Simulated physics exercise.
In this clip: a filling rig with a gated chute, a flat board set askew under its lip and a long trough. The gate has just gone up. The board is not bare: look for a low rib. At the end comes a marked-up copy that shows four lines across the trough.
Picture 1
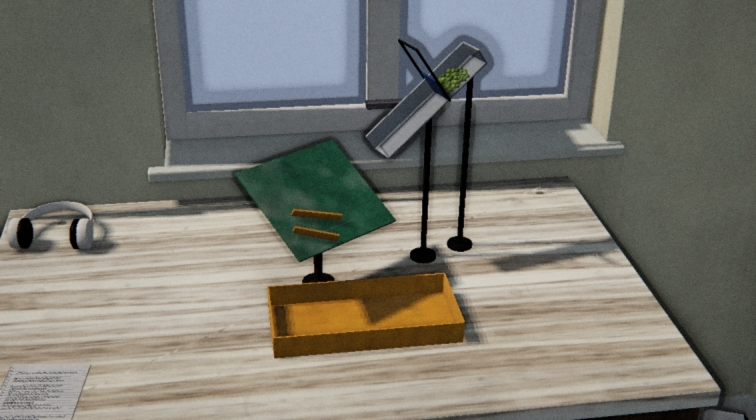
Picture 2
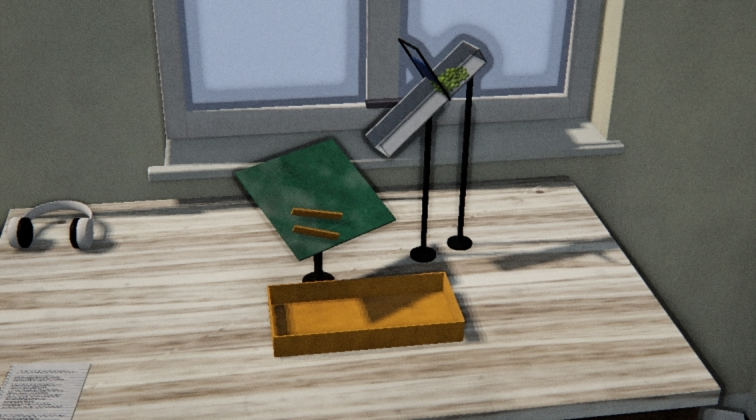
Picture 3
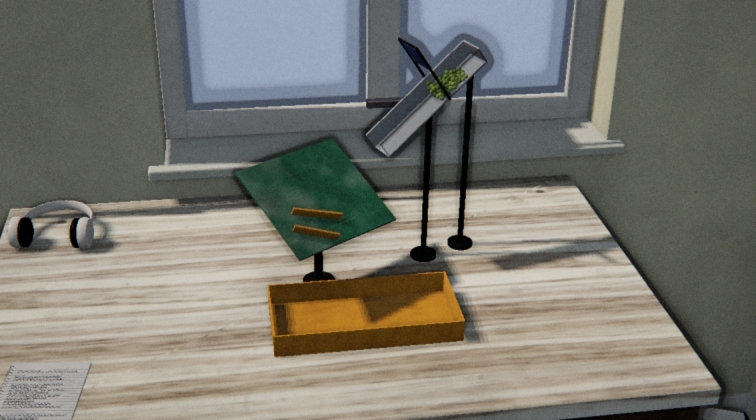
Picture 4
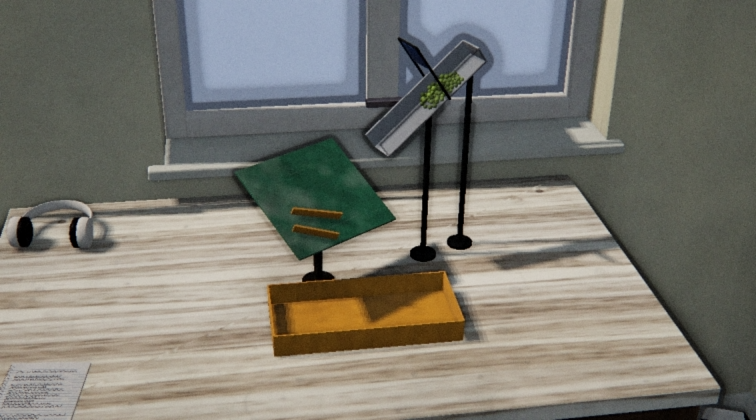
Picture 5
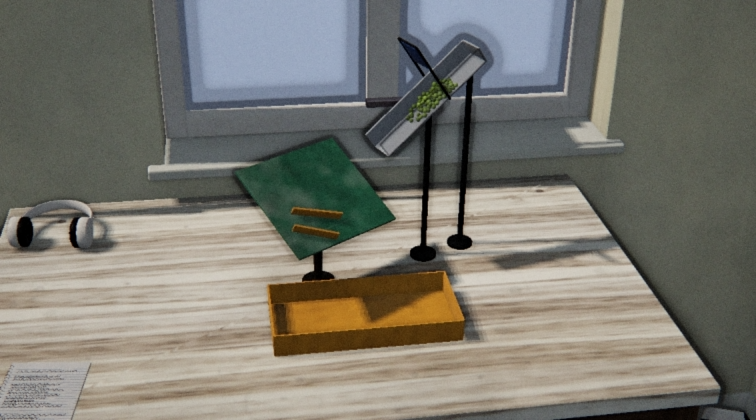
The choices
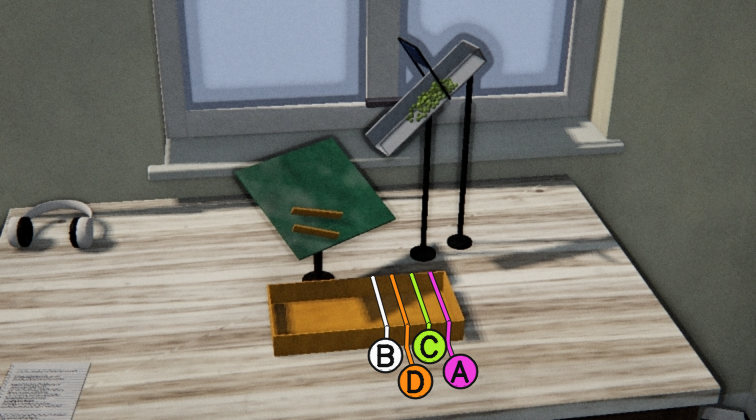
Small green peas slid slowly down a tilted grey chute after its dark gate swung up, spreading out partway along it, while the green board with two orange ribs and the empty orange trough below stayed still.
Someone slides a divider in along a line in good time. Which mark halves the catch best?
The answer is line B.
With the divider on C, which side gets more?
The left side.
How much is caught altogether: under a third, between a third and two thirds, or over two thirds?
Over two thirds.
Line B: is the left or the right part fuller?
Right.
On the marked copy, line A crosses the front rim at (448, 322); line B crosses the front rim at (386, 327); line C crosses the front rim at (428, 323); line D crosses the front rim at (407, 325).
With A, of what is caught, the whole lot on the left of the divider, none at all on the right.
With B, of what is caught, close to a third on the left of the divider, close to two thirds on the right.
With C, of what is caught, all but a few on the left of the divider, only a few on the right.
With D, of what is caught, the bulk on the left of the divider, a small share on the right.
